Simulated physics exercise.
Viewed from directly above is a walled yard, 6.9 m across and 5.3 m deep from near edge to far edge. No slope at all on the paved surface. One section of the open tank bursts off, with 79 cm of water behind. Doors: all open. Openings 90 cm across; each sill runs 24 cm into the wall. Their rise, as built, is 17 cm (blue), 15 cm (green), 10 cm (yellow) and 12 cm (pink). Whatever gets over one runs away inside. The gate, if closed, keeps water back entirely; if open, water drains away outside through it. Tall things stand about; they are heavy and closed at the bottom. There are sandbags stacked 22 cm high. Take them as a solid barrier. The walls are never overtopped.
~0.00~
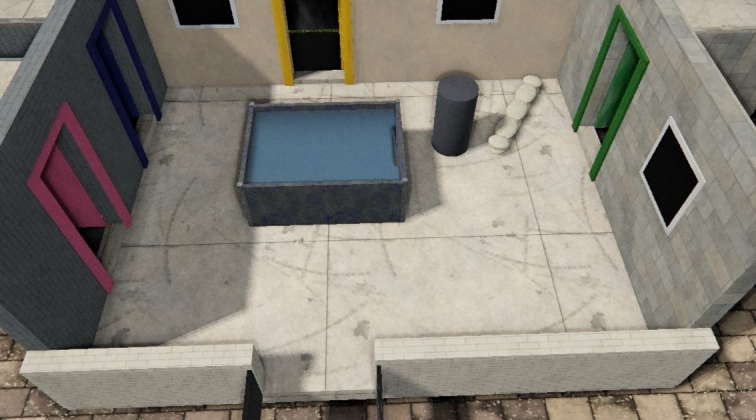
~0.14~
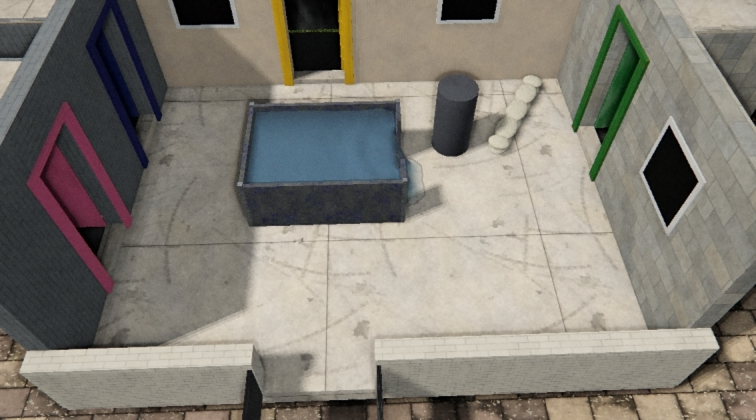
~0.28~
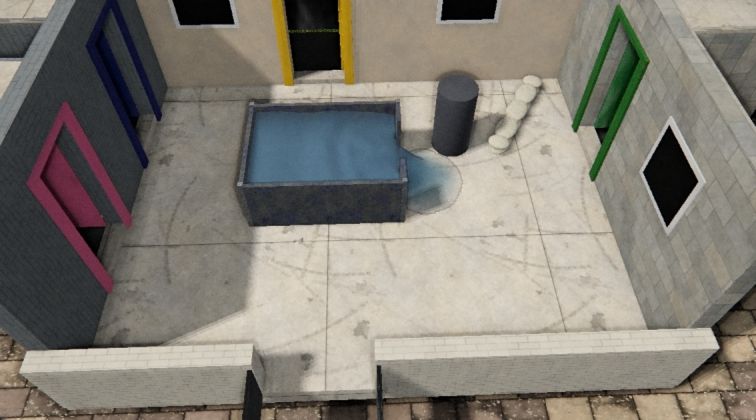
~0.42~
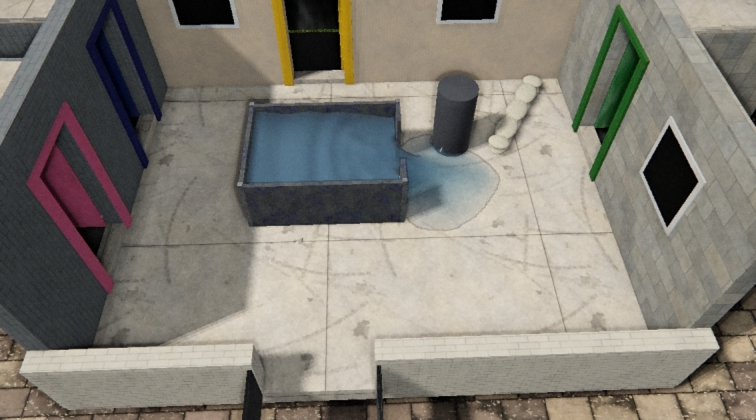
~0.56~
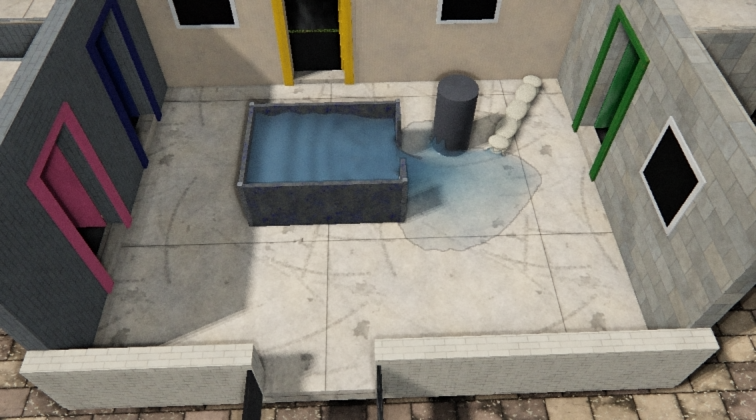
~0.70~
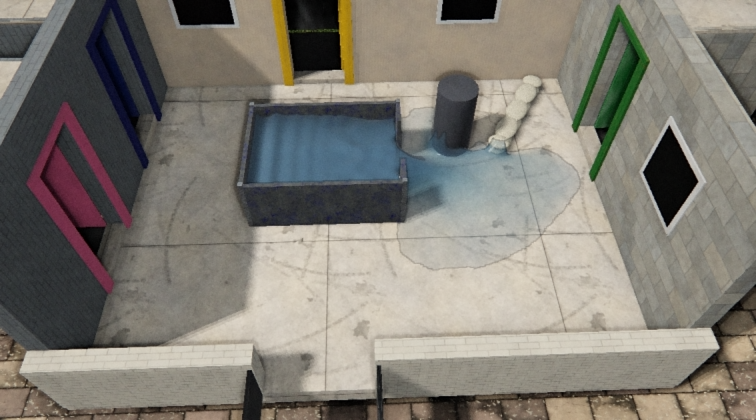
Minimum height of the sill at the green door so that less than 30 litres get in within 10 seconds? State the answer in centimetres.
Roughly 21 cm.
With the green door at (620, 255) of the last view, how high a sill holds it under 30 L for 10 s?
It needs roughly 14.0 cm.
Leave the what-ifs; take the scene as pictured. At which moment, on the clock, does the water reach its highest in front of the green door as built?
I'd say near 2.0 seconds.
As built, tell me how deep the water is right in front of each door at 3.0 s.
Centimetres: Blue = 0, green = 18, yellow = 3, pink = 0.
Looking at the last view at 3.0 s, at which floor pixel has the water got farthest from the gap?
(655, 359).
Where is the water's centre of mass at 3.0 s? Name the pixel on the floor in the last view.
About (433, 198).
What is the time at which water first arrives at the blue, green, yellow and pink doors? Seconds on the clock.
Reading them off: Blue 7.0 s, then green 0.8 s, then yellow 2.2 s, then pink 5.5 s.
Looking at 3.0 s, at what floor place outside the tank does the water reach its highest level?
Around (650, 345).
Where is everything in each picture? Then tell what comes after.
The first picture shows the open tank at (325, 145) is whole and still, 79 cm deep; the green door at (604, 105) is dry.
In the second picture, the front is at (419, 194), 0.3 m from the gap at (398, 168); 0.2 m2 of floor is wet, 79 cm left at the back.
In the third picture, water pours out at (398, 168) and has run 0.9 m, to (457, 178); about 11 cm deep outside, 79 cm at the back.
In the fourth picture, the front is at (493, 183), 1.5 m from the gap at (398, 169); 1.7 m2 of floor is wet, 79 cm left at the back.
In the fifth picture, the gap is at (398, 169), the front 2.1 m out at (533, 185); the back of the open tank holds 74 cm.
In the sixth picture, the gap is at (398, 168), the front 2.7 m out at (572, 183); the back of the open tank holds 67 cm; 0.5 m in a straight line remain to the green door at (604, 105).
After 1.4 s water covers 30 % of the floor, deepest (40 cm) near (594, 189); 24 cm at the green door, 16 litres in over its 15 cm sill.
After 3.0 s water covers 40 % of the floor, deepest (36 cm) near (650, 345); 18 cm at the green door, 75 litres in over its 15 cm sill.
After 10.0 s water covers 95 % of the floor, deepest (12 cm) near (611, 360); 7 cm at the green door, 91 litres in over its 15 cm sill.
At the green door as built, the water arrived by 0.9 s and peaked near 25 cm at 2.0 s.
With a sill of 19.5 cm, 43 litres would have come in within the 10 s; with 26 cm, 11 litres. So under 30 litres takes about 21 cm.
